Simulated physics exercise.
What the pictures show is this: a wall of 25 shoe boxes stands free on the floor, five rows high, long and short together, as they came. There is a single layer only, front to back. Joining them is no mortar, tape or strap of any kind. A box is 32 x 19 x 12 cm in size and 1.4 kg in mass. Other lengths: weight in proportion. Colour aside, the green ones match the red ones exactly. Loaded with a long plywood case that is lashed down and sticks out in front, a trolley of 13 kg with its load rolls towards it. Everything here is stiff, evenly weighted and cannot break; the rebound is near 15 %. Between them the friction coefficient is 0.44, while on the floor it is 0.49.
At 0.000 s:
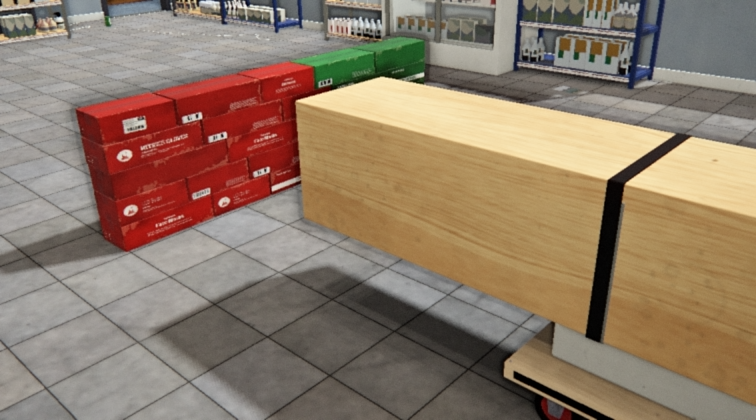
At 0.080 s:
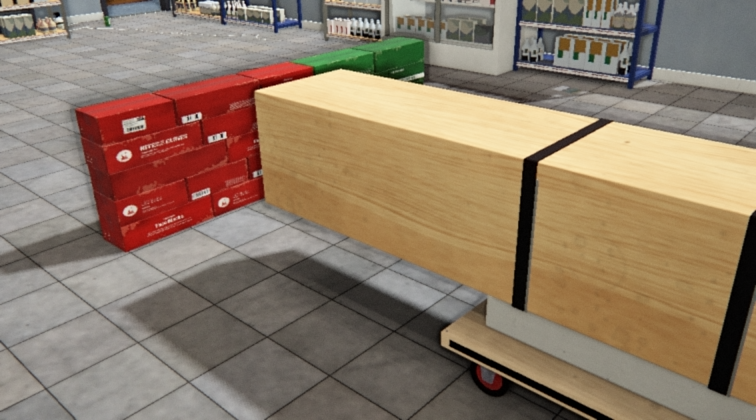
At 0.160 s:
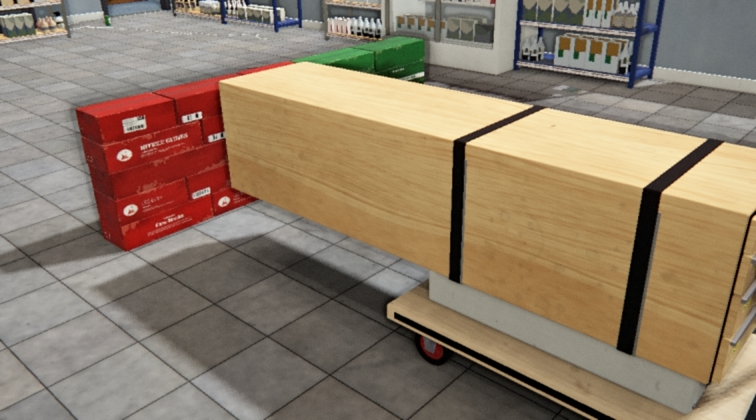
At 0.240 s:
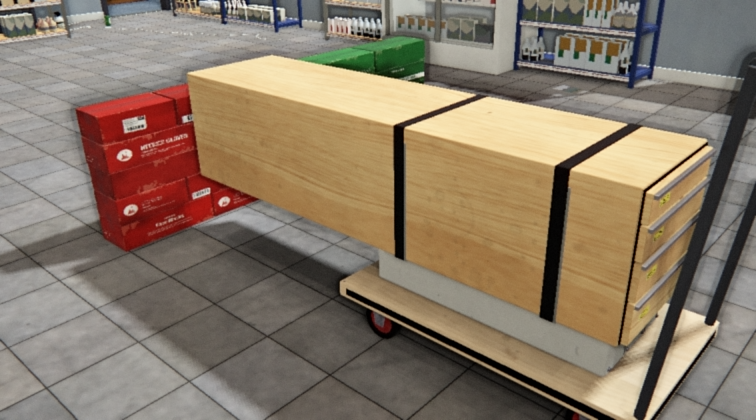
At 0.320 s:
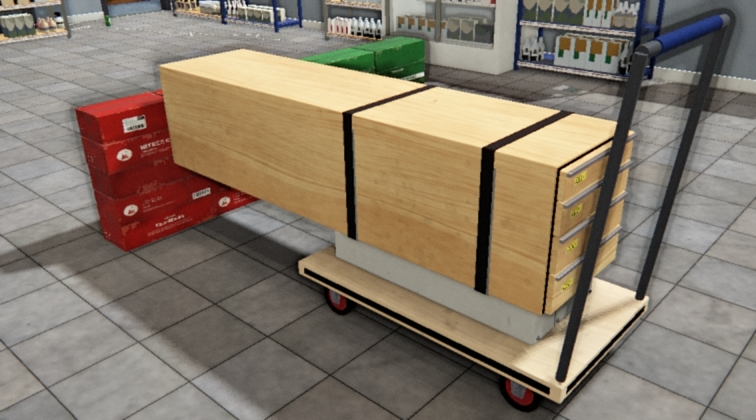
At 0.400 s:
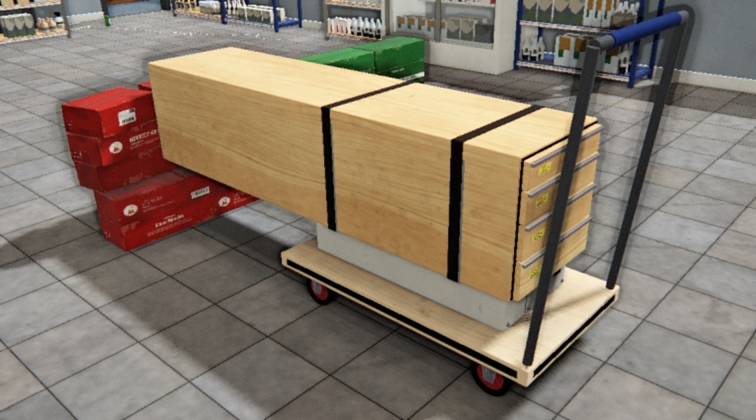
A trolley carrying a long, strapped wooden case that juts out in front rolls leftward across a tiled floor towards a low wall of red and green boxes, then the case pushes into the red ones, shifting several out of line.
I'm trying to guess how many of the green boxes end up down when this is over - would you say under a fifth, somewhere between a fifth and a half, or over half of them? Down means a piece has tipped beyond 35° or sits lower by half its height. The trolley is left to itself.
I would say under a fifth of them.
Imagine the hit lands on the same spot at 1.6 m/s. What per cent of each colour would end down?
Red 60%, green 10%.
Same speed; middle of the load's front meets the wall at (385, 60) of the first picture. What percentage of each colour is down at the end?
The red ones would be 0 per cent down and the green ones 50 per cent.
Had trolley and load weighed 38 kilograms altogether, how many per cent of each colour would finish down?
The split would be red 50, then green 0 per cent.
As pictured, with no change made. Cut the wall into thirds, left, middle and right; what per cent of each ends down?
70 / 50 / 10 %, left to right.
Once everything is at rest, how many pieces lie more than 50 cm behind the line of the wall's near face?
Estimate: Some 6.
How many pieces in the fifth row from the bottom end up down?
I count 4 down there.
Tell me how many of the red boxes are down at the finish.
For red, 9.
After 0.64 s, load 35 cm past the wall's line, still rolling; none of the 11 green boxes down (5 of 25 in all colours); top green box shifted 24 mm; top red box leaning 25°, 15 cm lower.
After 1.22 s, load 86 cm past the wall's line, still rolling; 1 of the 11 green boxes down (10 of 25 in all colours); top green box leaning 59°, 11 cm lower; top red box upside down.
At rest (2.7 s), load 1.00 m past the wall's line, stopped; 1 of the 11 green boxes down (10 of 25 in all colours); top green box upside down; top red box upside down. That is 9 per cent. As the last picture would show them, middles, top green box near (335, 121), top red box near (147, 136).
